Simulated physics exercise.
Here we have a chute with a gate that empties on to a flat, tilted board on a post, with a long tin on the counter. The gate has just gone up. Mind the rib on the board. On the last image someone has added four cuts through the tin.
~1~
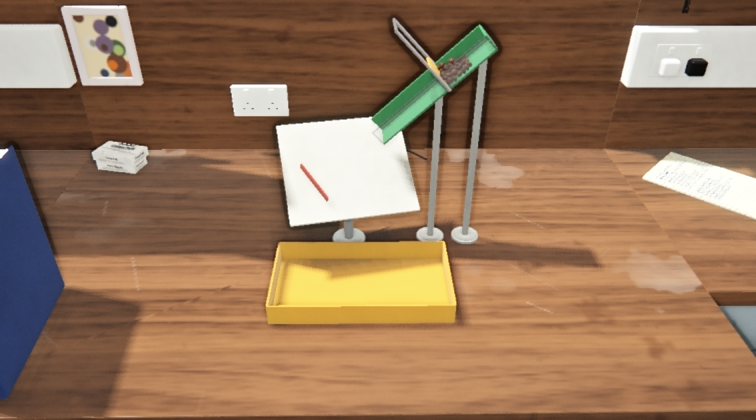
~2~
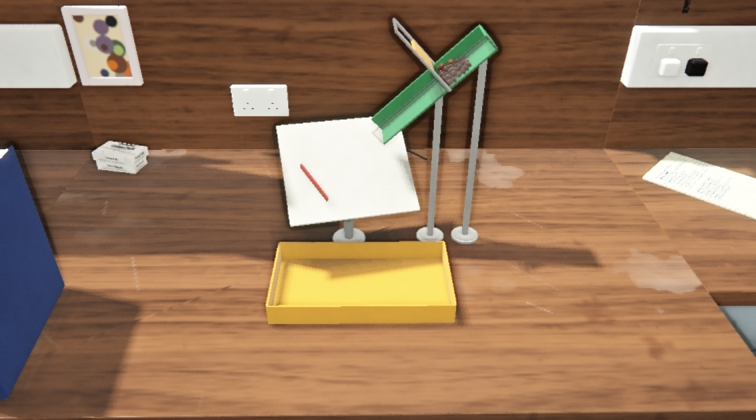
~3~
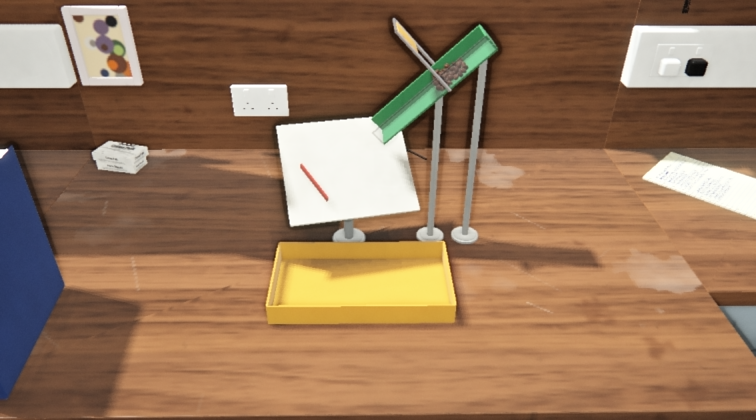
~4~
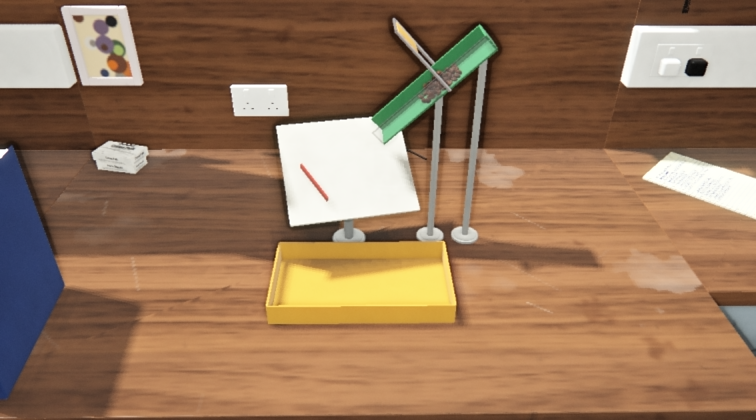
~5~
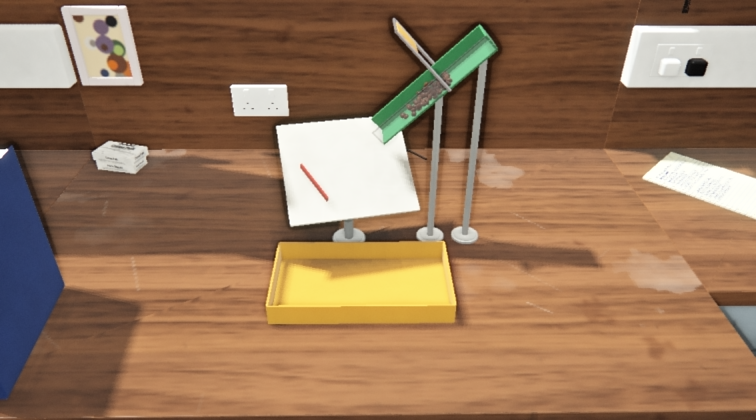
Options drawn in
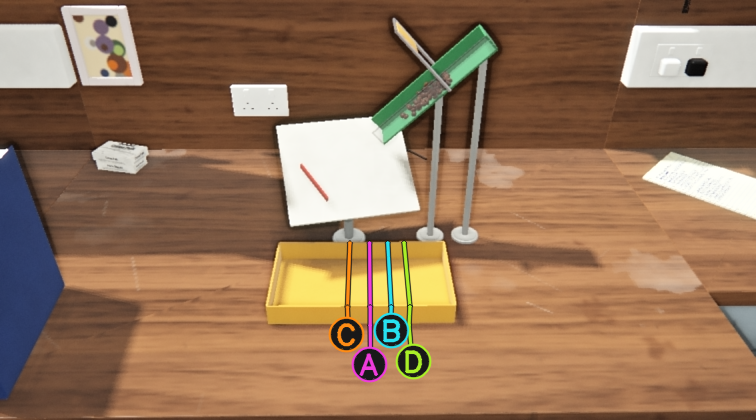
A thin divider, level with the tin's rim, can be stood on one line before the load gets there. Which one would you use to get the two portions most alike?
It is C.
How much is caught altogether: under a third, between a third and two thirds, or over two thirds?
About that: Over two thirds.
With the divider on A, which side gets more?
Left.
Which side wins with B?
Left.
On the marked copy, line A crosses the front rim at (370, 306); line B crosses the front rim at (391, 305); line C crosses the front rim at (347, 306); line D crosses the front rim at (409, 305).
With A, of what is caught, nearly all on the left of the divider, a small part on the right.
With B, of what is caught, nearly all on the left of the divider, a stray few on the right.
With C, of what is caught, about half on the left of the divider, about half on the right.
With D, of what is caught, all on the left of the divider, none on the right.
